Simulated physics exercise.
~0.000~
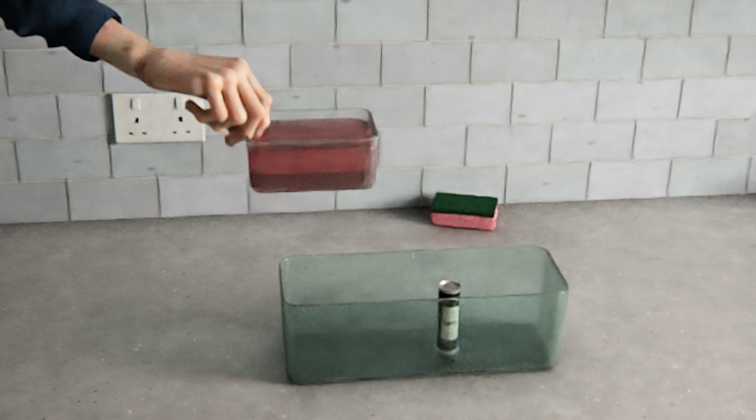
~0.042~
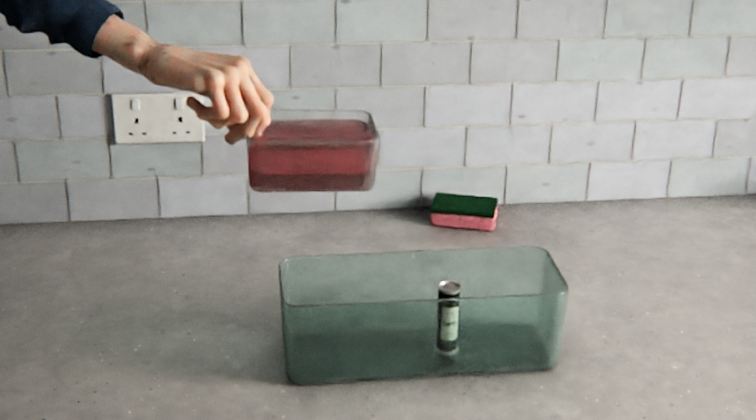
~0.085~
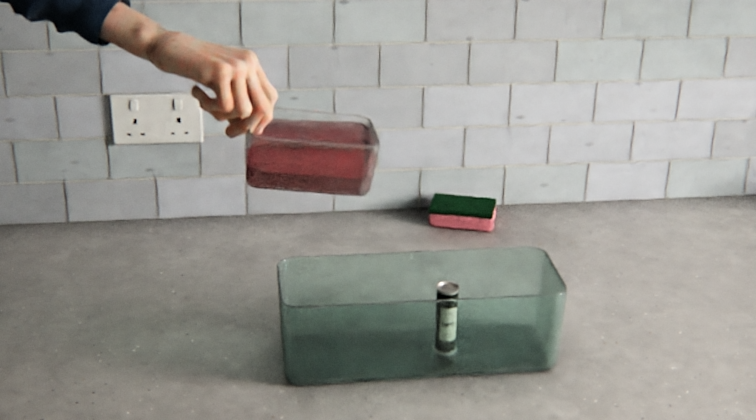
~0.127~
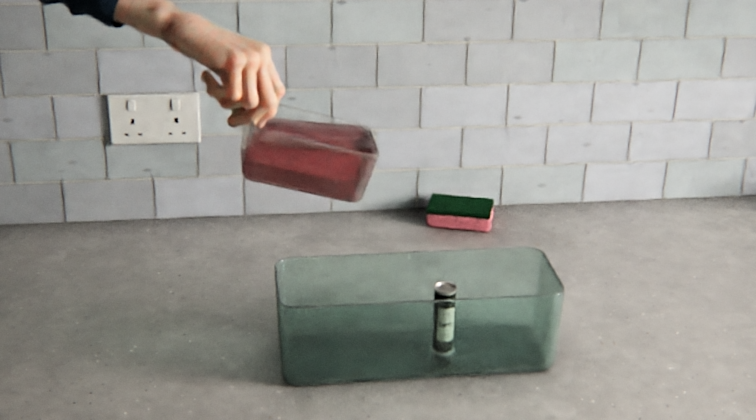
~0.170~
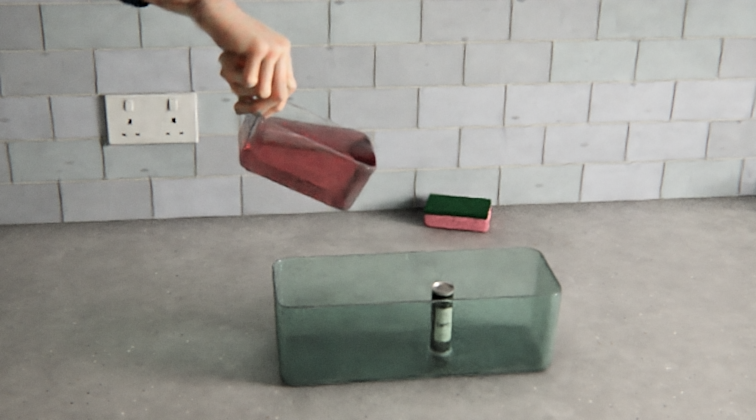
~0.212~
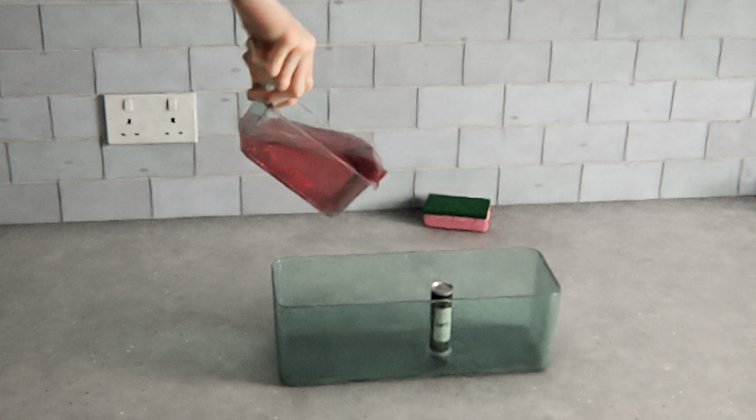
The clip opens with a hand at the upper left holding a clear oblong tub of red liquid level above an empty green basin, where a small tin stands. The hand swings rightward as the tub tilts steadily, its right end dipping, and red liquid begins edging over the lowered rim.
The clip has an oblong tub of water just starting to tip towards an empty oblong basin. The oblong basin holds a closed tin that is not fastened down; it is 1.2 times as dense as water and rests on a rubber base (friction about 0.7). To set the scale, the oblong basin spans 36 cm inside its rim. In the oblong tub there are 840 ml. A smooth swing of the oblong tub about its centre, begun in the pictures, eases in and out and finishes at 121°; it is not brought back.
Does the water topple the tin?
It keels over.
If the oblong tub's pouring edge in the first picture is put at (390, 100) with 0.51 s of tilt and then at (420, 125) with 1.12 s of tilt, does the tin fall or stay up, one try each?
Trial 1 - tin tips; trial 2 - tin stays standing.
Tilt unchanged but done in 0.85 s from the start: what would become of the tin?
Outcome - the tin ends up overturned.
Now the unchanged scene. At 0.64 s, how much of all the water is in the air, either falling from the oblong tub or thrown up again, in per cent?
In-air share: About 7 %.
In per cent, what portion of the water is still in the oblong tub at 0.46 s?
Around 7 in a hundred.
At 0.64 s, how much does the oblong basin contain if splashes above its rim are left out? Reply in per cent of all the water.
The share is close to 84 percent.
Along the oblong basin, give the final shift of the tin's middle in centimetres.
Around 7.5 cm.
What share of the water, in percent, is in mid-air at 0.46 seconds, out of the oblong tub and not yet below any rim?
It comes to about 48 percent.
After 0.46 s the tilt is 115° and 7 per cent is still to pour; the tin stands where it began.
After 0.64 s the tilt is 121° and 0 per cent is still to pour; the tin leans 30°.
After 0.83 s the tilt is 121° and 0 per cent is still to pour; the tin lies on its side.
After 1.04 s the tilt is 121° and 0 per cent is still to pour; the tin lies on its side.
In the end the tin lies on its side.
